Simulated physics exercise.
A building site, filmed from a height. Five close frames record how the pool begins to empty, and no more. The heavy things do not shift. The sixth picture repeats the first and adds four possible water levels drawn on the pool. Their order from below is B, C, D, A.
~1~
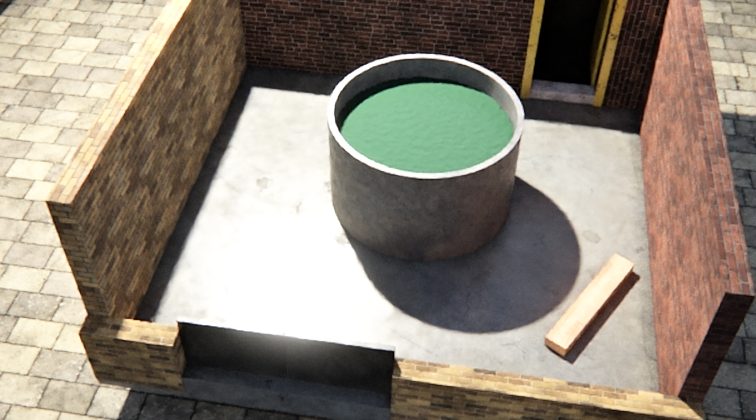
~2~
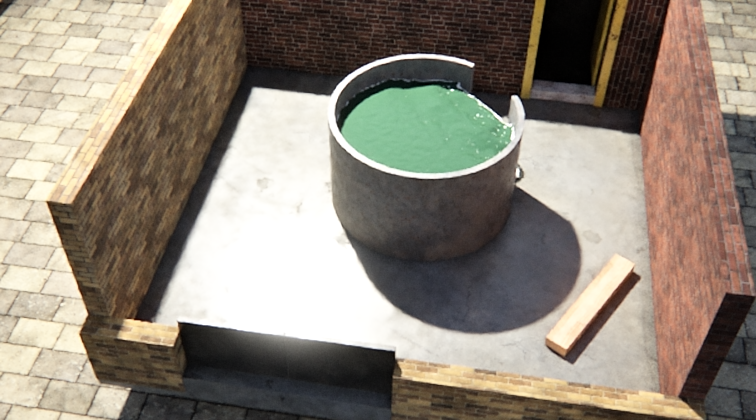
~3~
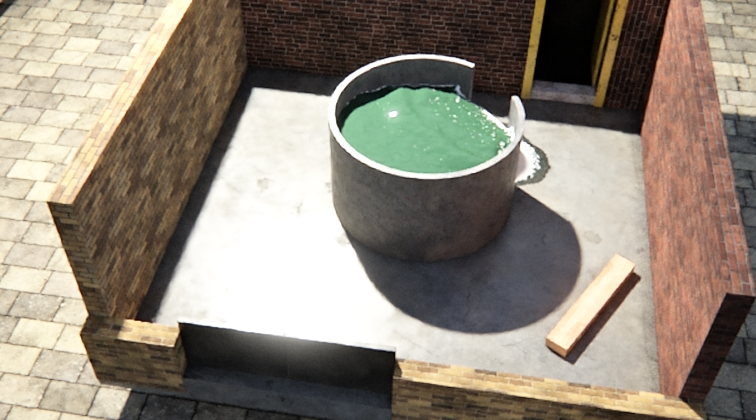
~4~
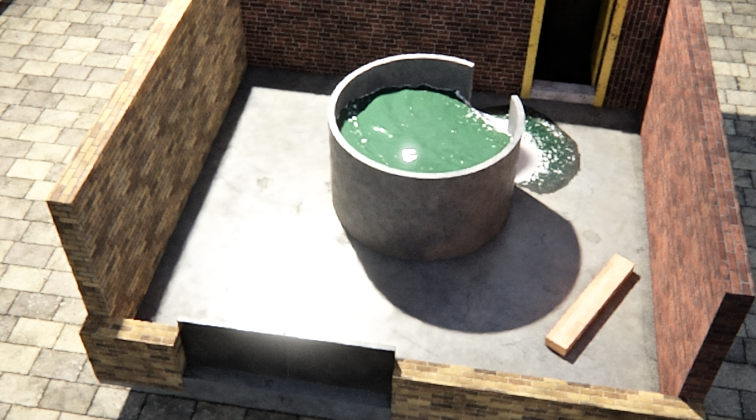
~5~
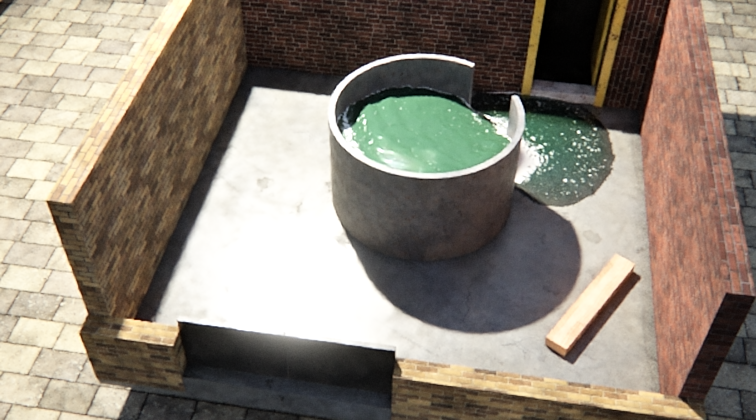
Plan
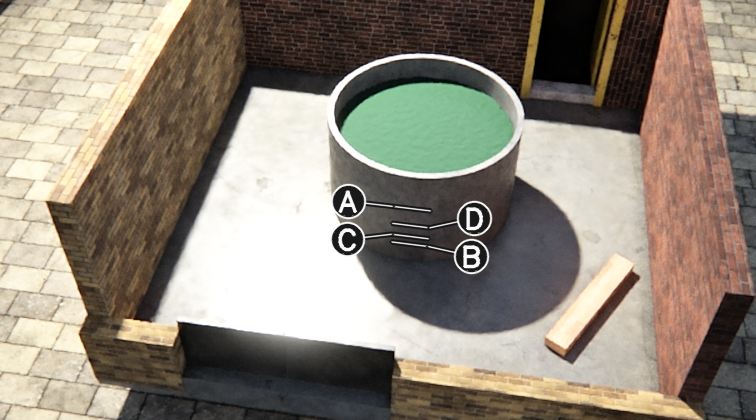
At a building site, green water pours through a gap in a round tank onto the ground.
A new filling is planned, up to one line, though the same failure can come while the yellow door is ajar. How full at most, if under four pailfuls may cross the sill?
I would pick line C.
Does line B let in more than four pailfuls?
No, that is safe.
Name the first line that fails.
The answer is D.
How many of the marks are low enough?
Two.
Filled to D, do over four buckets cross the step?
Yes, it does.
On the marked copy, A at (411, 208); B at (409, 244); C at (410, 236); D at (410, 225); from the bottom up B, C, D, A.
With A, dozens of bucketfuls pour in.
With B, nothing gets over.
With C, a bucket or two gets in.
With D, about 12 bucketfuls get in.
